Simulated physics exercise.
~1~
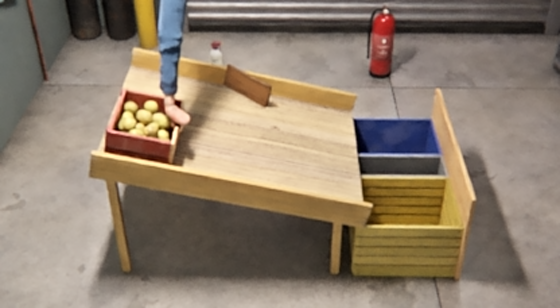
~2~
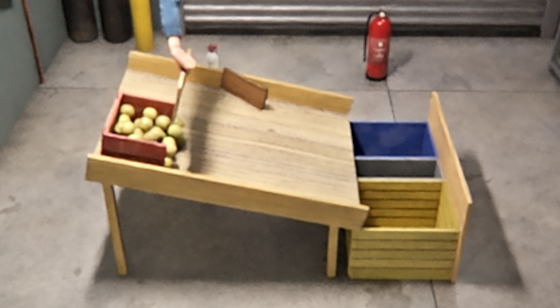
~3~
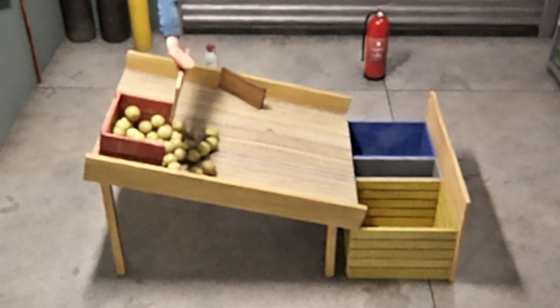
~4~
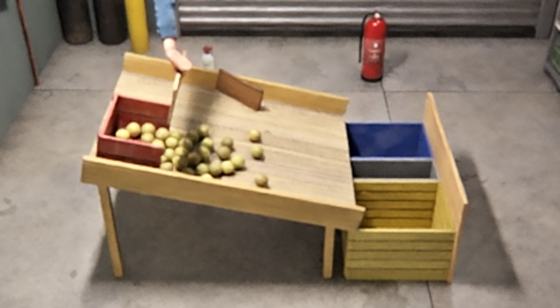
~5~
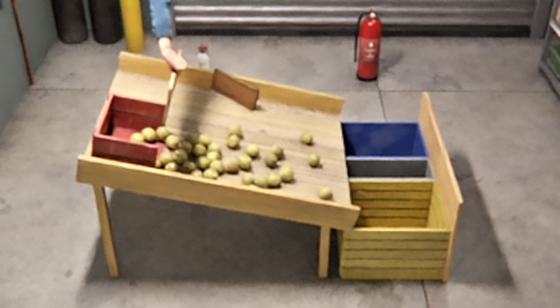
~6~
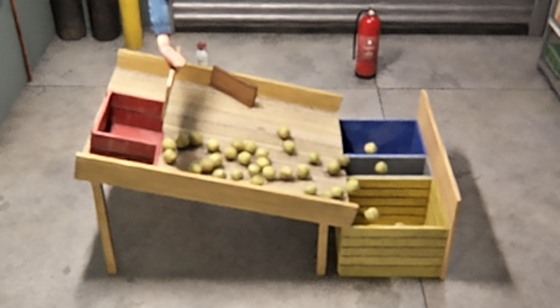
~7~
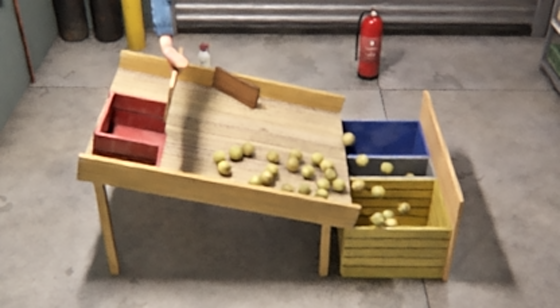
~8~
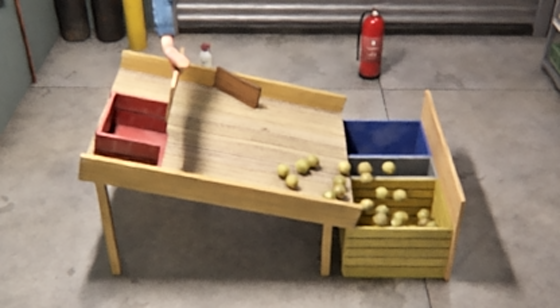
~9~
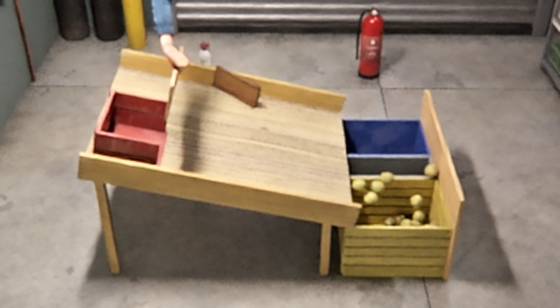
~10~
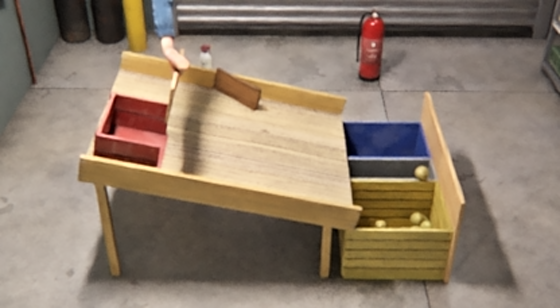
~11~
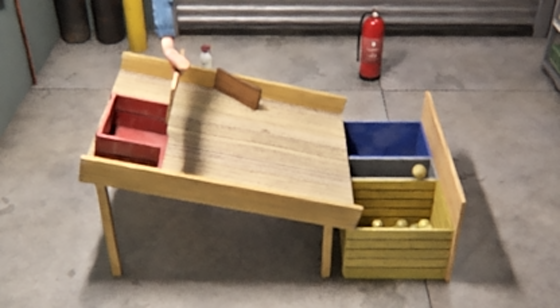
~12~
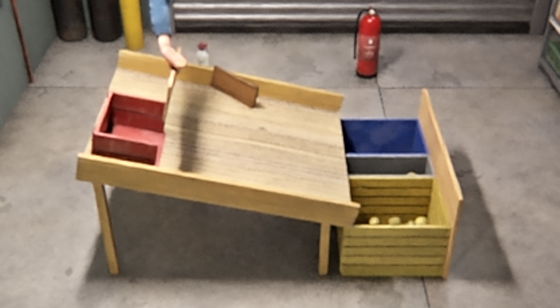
On a concrete floor, a tilted wooden table slopes down to the right toward a blue tub, a grey tote and a yellow bin, with a red pen of yellow apples at its upper end. A hand lifts the gate and stays at the table's back edge. The apples spill out past a leaning board, spreading down the slope along the front rail. The pen empties as the first ones drop off the lower end. The rest follow in a stream, mostly falling into the nearest, yellow bin. Finally the table is bare, with apples visible in the yellow bin.
